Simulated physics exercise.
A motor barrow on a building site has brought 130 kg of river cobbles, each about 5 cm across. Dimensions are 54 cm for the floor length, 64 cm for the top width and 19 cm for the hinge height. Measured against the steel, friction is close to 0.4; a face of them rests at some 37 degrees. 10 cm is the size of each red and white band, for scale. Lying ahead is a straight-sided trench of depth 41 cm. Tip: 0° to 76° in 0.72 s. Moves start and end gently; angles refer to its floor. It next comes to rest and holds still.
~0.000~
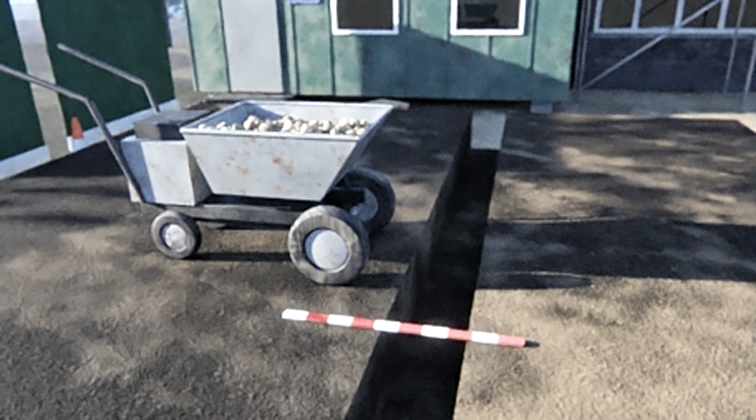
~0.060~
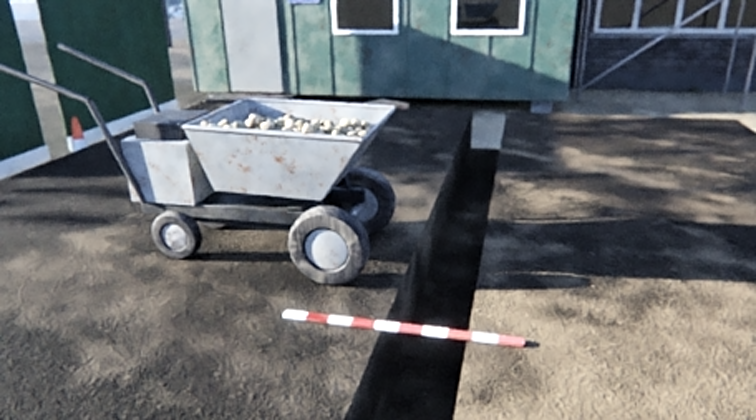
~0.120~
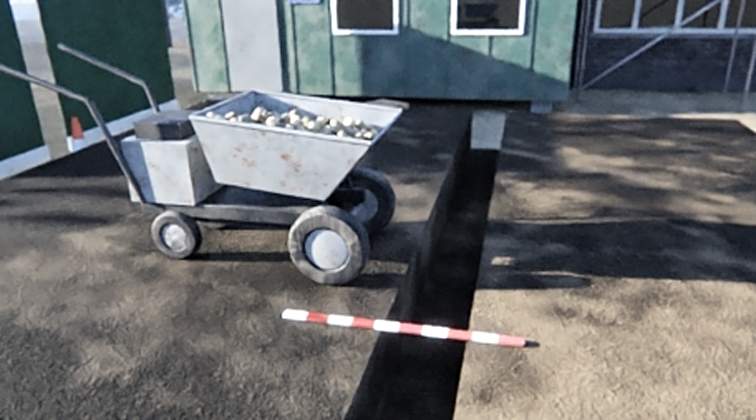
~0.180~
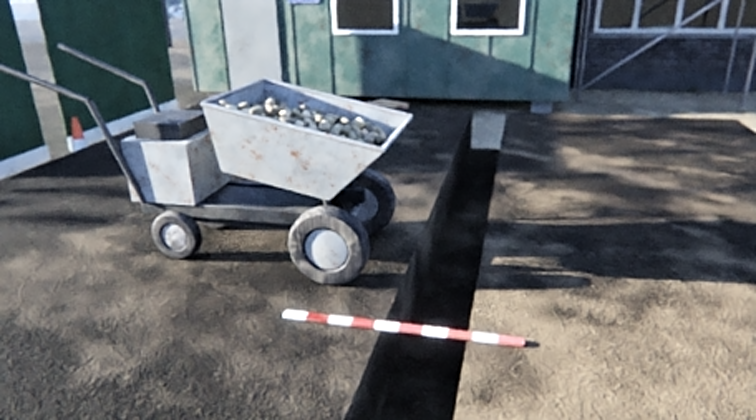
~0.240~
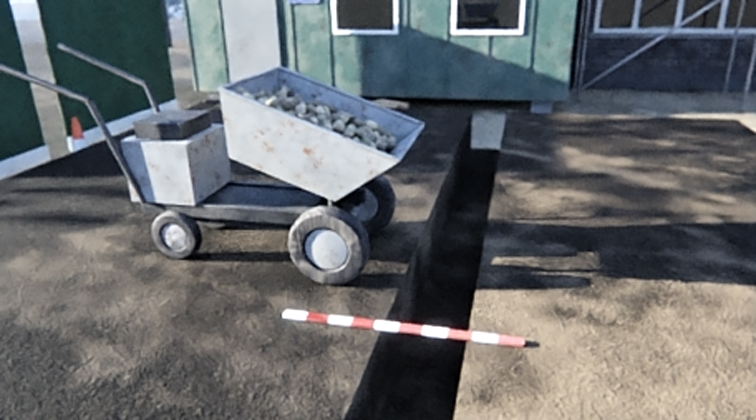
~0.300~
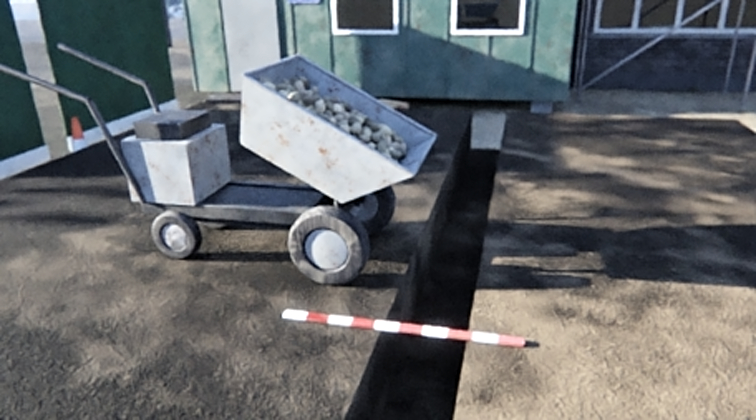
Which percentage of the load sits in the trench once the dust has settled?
Near 32 per cent.
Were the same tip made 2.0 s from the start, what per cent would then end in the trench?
That would give about 50 percent.
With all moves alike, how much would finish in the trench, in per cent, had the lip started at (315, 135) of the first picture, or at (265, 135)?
From the first spot near 75, from the second near 75 per cent.
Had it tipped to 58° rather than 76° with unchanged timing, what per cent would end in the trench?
Then about 20 per cent.
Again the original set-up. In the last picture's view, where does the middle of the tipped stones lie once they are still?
Their middle ends up near (518, 268).
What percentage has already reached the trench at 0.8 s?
About 5 per cent by then.
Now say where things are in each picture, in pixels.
In the first frame, lip at (359, 139), floor tilted 0°, highest stones at (292, 127).
In the second frame, lip at (362, 140), floor tilted 1°, highest stones at (282, 125); the stones move at 0.4 m/s on average.
In the third frame, lip at (371, 144), floor tilted 6°, highest stones at (273, 117); the stones move at 0.7 m/s on average.
In the fourth frame, the skip is at 12°, its lip at (384, 151); the top of the load is at (268, 108); the stones move at 1.0 m/s on average.
In the fifth frame, lip at (398, 161), floor tilted 20°, highest stones at (278, 97); the stones move at 1.2 m/s on average.
In the sixth frame, the skip is at 29°, its lip at (413, 175); the top of the load is at (295, 86); the stones move at 1.3 m/s on average.
After 0.5 s the floor is at 64°; 100 % in the skip; the foremost stones are at (440, 208).
After 0.8 s the floor is at 76°; 65 % in the skip, 6 % in the trench, 29 % past the trench; the foremost stones are at (541, 281).
After 1.2 s the floor is at 76°; 16 % in the skip, 17 % in the trench, 67 % past the trench; the foremost stones are at (734, 332).
After 3.1 s the floor is at 76°; 0 % in the skip, 32 % in the trench, 68 % past the trench; the foremost stones are past the picture's edge.
